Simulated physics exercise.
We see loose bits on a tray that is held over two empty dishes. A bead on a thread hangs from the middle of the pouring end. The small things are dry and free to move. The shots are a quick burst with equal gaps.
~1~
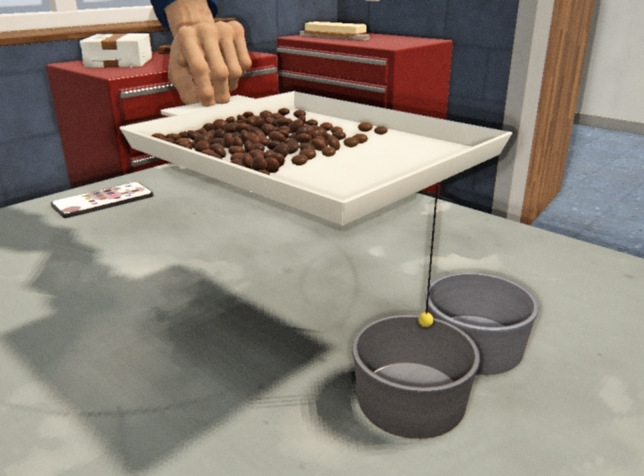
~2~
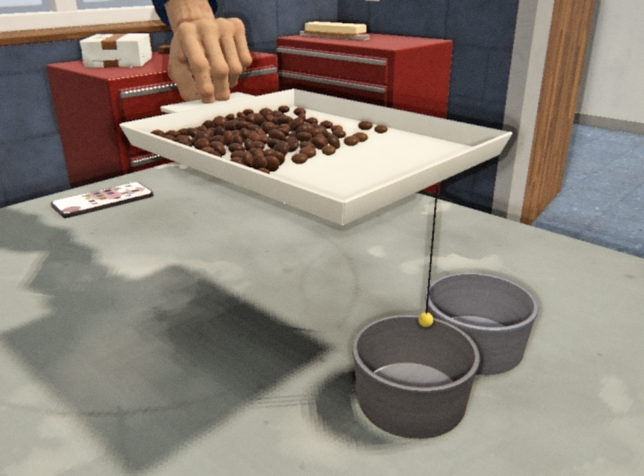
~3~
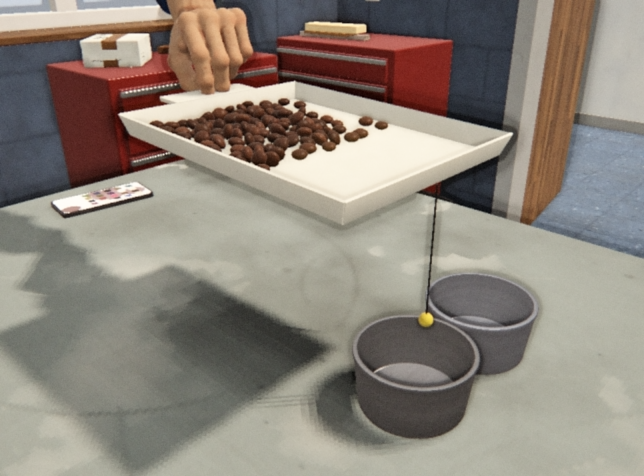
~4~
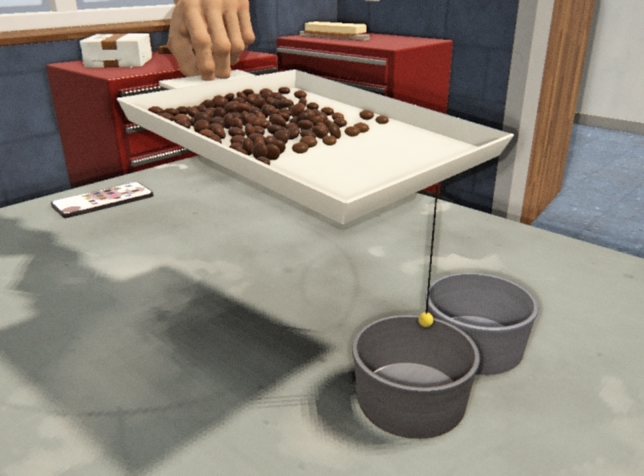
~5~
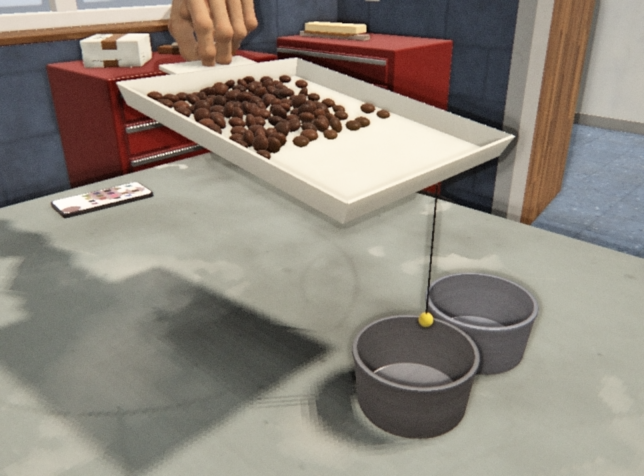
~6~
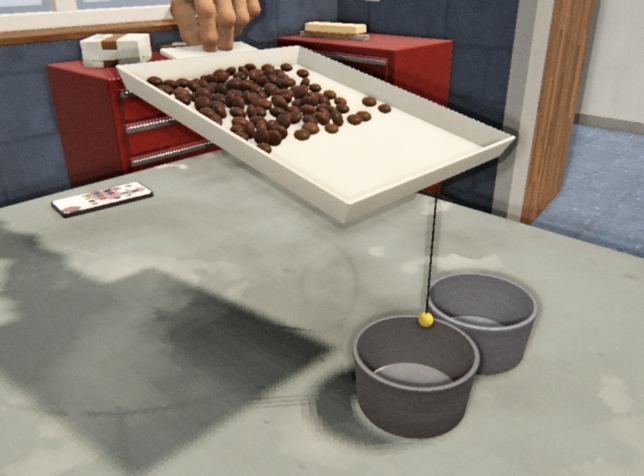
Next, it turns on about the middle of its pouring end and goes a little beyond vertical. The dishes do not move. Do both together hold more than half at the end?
Together they catch only the smaller part.
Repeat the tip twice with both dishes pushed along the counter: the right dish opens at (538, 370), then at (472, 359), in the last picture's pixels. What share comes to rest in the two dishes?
In turn 30 and 70 in a hundred.
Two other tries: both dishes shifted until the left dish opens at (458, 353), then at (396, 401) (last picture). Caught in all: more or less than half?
The first try: Over half. The second: Over half.
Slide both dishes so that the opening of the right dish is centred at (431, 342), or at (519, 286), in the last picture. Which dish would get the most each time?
The first try: The right-hand dish. The second: The left-hand dish.
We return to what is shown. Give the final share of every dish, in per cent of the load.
For the left dish some 20 %, for the right dish some 10 %.
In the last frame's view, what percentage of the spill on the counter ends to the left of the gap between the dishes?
Near 20 %.
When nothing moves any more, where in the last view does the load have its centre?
Near (500, 422).
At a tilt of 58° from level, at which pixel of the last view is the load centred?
Around (445, 170).
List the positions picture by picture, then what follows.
Corners of the pouring end at (343, 197) and (502, 133), level; middle of the load at (261, 138), flat chocolate drops; left dish at (465, 397); right dish at (527, 338); bead on its thread at (426, 320), in the first picture.
Corners of the pouring end at (343, 197) and (502, 133), level; middle of the load at (261, 135), in the second picture.
Corners of the pouring end at (344, 197) and (502, 133), tipped barely, level across its low end; middle of the load at (261, 129), in the third picture.
Corners of the pouring end at (345, 196) and (503, 134), tipped a little, level across its low end; middle of the load at (261, 119), in the fourth picture.
Corners of the pouring end at (347, 196) and (504, 135), tipped a little, level across its low end; middle of the load at (261, 109), in the fifth picture.
Corners of the pouring end at (348, 196) and (505, 136), tipped a little, level across its low end; middle of the load at (263, 99); left dish at (465, 397); right dish at (527, 338), in the sixth picture.
Soon after the last picture, tray tipped steeply; about two thirds on the tray; a stray few in the left dish; a small part outside both; about a quarter in the air.
A little later, tray tipped right over; about a quarter on the tray; a small part in the left dish; a stray few in the right dish; about half outside both; about a quarter in the air.
Later still, tray tipped past a quarter turn; about a quarter in the left dish; a small part in the right dish; about two thirds outside both.
At rest, tray tipped past a quarter turn; about a quarter in the left dish; a small part in the right dish; about two thirds outside both.
